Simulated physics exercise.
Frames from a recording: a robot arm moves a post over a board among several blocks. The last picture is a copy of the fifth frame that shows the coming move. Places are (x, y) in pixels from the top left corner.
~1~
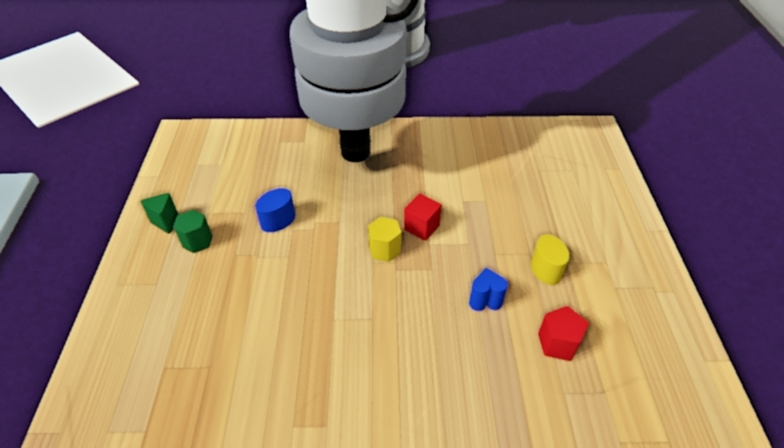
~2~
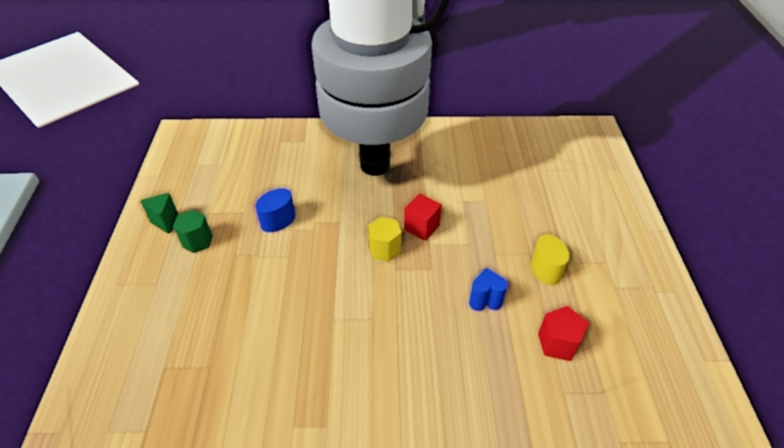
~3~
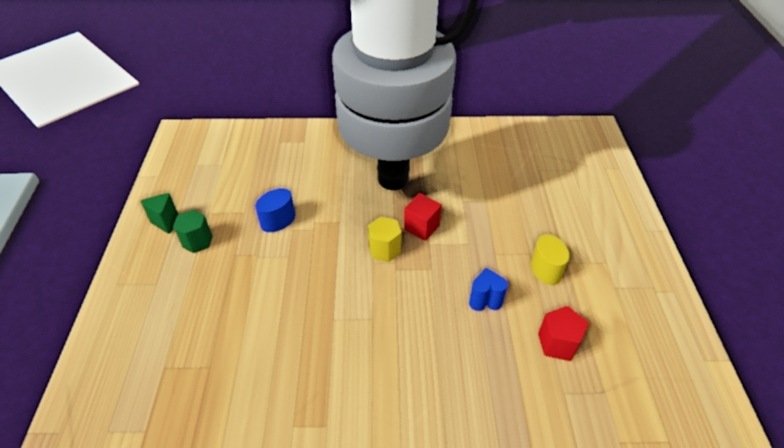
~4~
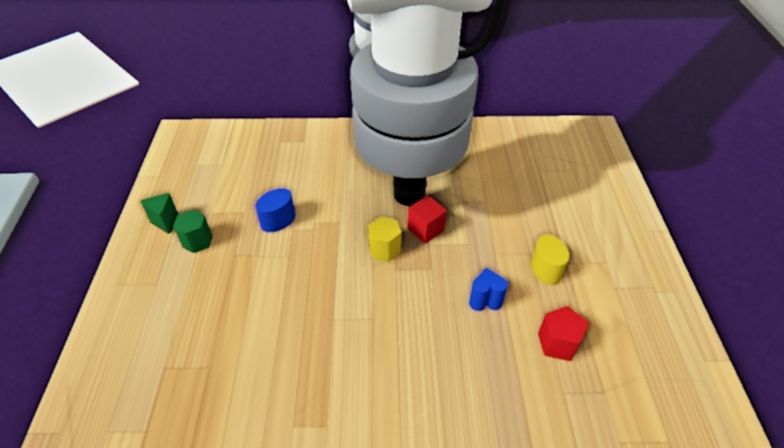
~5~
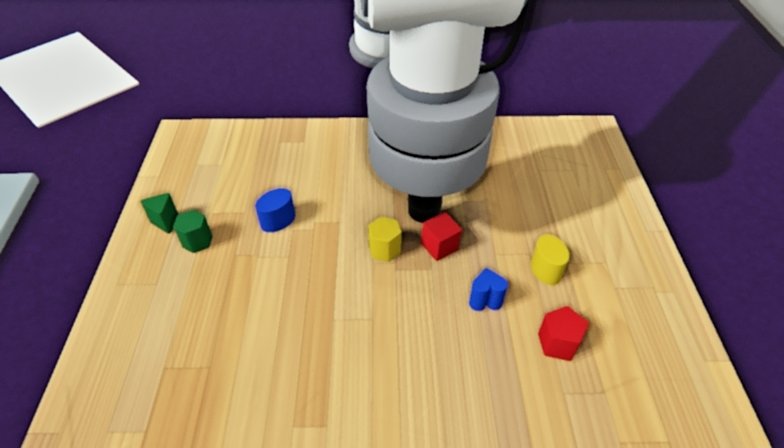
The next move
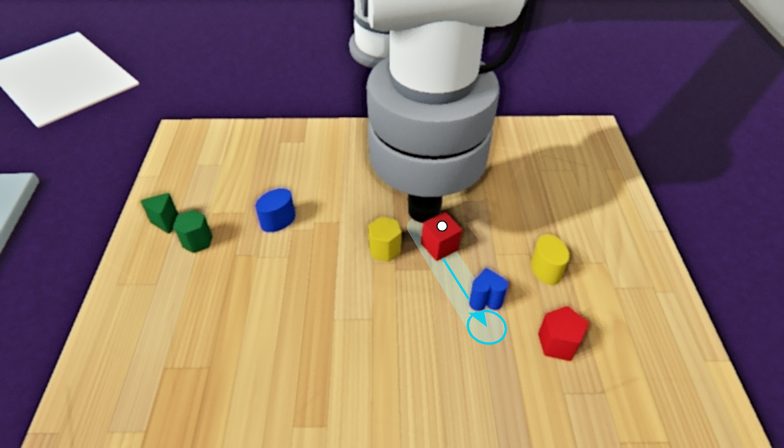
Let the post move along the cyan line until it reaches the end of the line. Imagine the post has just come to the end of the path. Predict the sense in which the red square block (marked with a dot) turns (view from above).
From overhead, anticlockwise.
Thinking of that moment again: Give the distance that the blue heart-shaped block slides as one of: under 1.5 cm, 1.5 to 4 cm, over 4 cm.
Above 4 cm.
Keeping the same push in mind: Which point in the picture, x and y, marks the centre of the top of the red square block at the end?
Roughly at (523, 329).
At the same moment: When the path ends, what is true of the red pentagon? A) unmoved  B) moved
My pick is B.
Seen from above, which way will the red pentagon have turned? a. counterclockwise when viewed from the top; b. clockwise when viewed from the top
a (counterclockwise when viewed from the top)
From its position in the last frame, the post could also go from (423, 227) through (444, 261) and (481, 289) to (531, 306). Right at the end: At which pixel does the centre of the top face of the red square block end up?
By then it is at (542, 317).
The drawn path runs from (423, 227) to (487, 327); the dot is on the red square block.
What follows on the original path. One third of the way, post (444, 243); red square block (466, 258).
Two thirds of the way, post (466, 277); red square block (494, 292), turned 20° anticlockwise; blue heart-shaped block (519, 309).
At the end, post (490, 313); yellow six-sided block not moved; red square block (523, 329), turned 30° anticlockwise; blue heart-shaped block (552, 345), turned 15° anticlockwise; red pentagon (583, 330), turned 25° anticlockwise.
